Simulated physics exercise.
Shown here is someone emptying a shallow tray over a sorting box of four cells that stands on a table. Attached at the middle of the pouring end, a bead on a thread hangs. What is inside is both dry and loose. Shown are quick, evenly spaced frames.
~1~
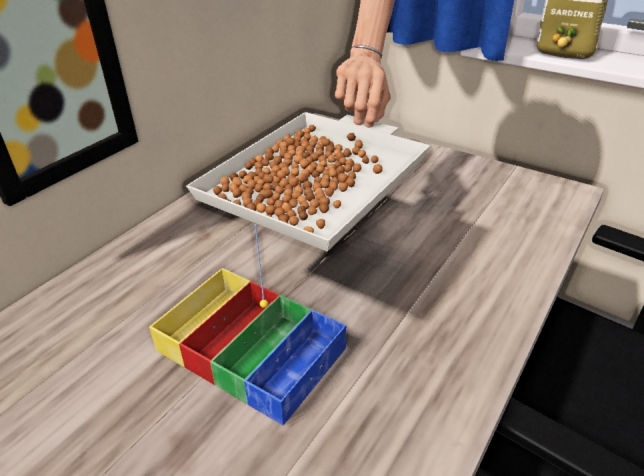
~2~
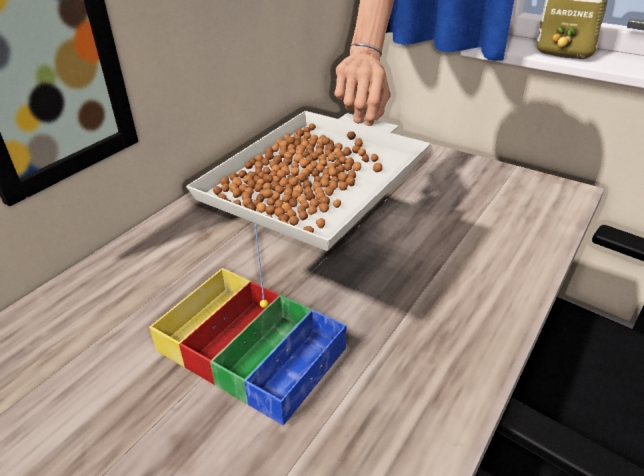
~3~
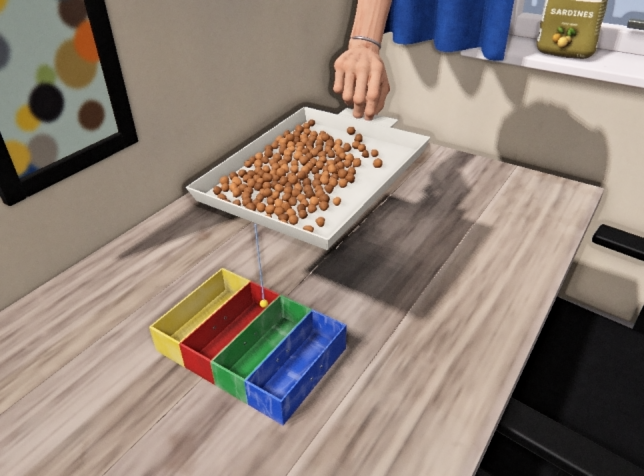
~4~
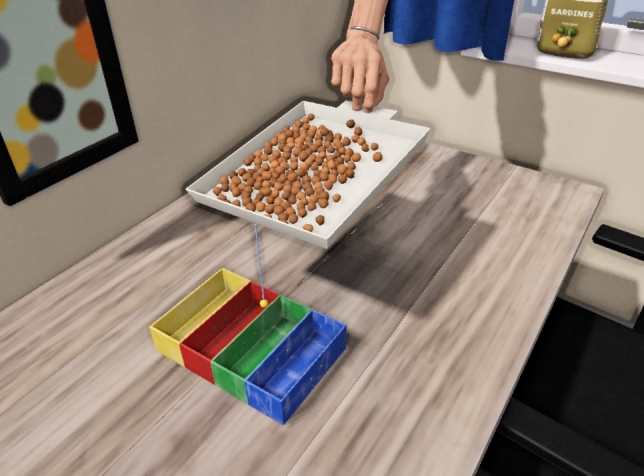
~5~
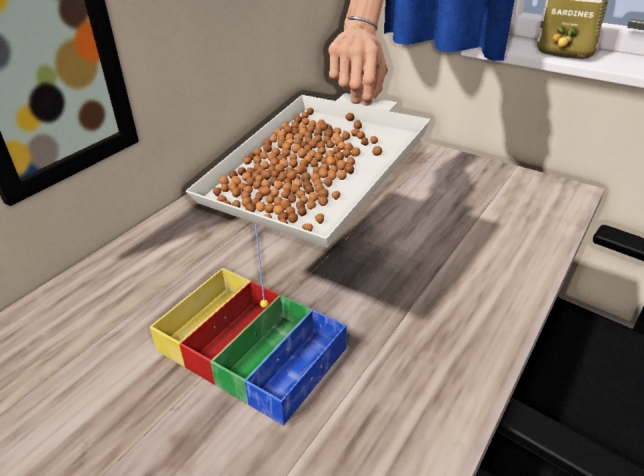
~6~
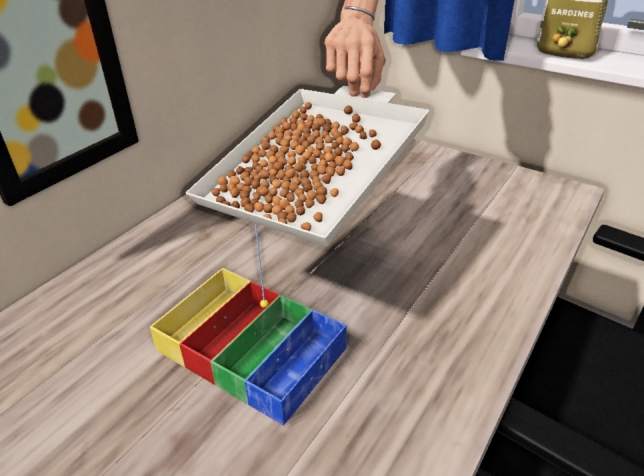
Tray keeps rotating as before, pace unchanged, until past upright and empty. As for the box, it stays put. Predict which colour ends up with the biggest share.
The biggest share goes to yellow.
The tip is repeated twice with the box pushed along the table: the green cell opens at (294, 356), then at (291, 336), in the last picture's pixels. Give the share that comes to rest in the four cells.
30 and 40 in a hundred, in turn.
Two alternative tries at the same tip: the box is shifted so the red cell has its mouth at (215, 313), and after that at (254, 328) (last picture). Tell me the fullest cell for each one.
So it's that yellow cell for the first shift and yellow for the second.
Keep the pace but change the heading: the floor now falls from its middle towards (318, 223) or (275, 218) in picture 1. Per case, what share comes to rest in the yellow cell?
In order, some 0 % and some 10 %.
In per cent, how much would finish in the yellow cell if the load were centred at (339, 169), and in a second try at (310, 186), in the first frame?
Roughly 50 per cent, then 50 per cent.
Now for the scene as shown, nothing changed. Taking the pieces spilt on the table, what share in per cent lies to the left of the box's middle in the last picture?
It comes to about 100 percent.
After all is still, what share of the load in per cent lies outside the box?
Some 20 percent of the load.
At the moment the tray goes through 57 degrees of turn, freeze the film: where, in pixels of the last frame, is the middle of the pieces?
The middle of the load sits near (247, 159).
Soon after the last picture, tray tipped steeply; nearly all on the tray; a stray few falling or outside the box.
A little later, tray tipped right over; a small part on the tray; about half in the yellow cell; about a quarter in the red cell; a small part in the green cell; about a quarter falling or outside the box.
Later still, tray tipped past a quarter turn; about half in the yellow cell; about a quarter in the red cell; a small part in the green cell; about a quarter falling or outside the box.
At rest, tray tipped past a quarter turn; about half in the yellow cell; about a quarter in the red cell; a small part in the green cell; none in the blue cell; about a quarter outside the box.
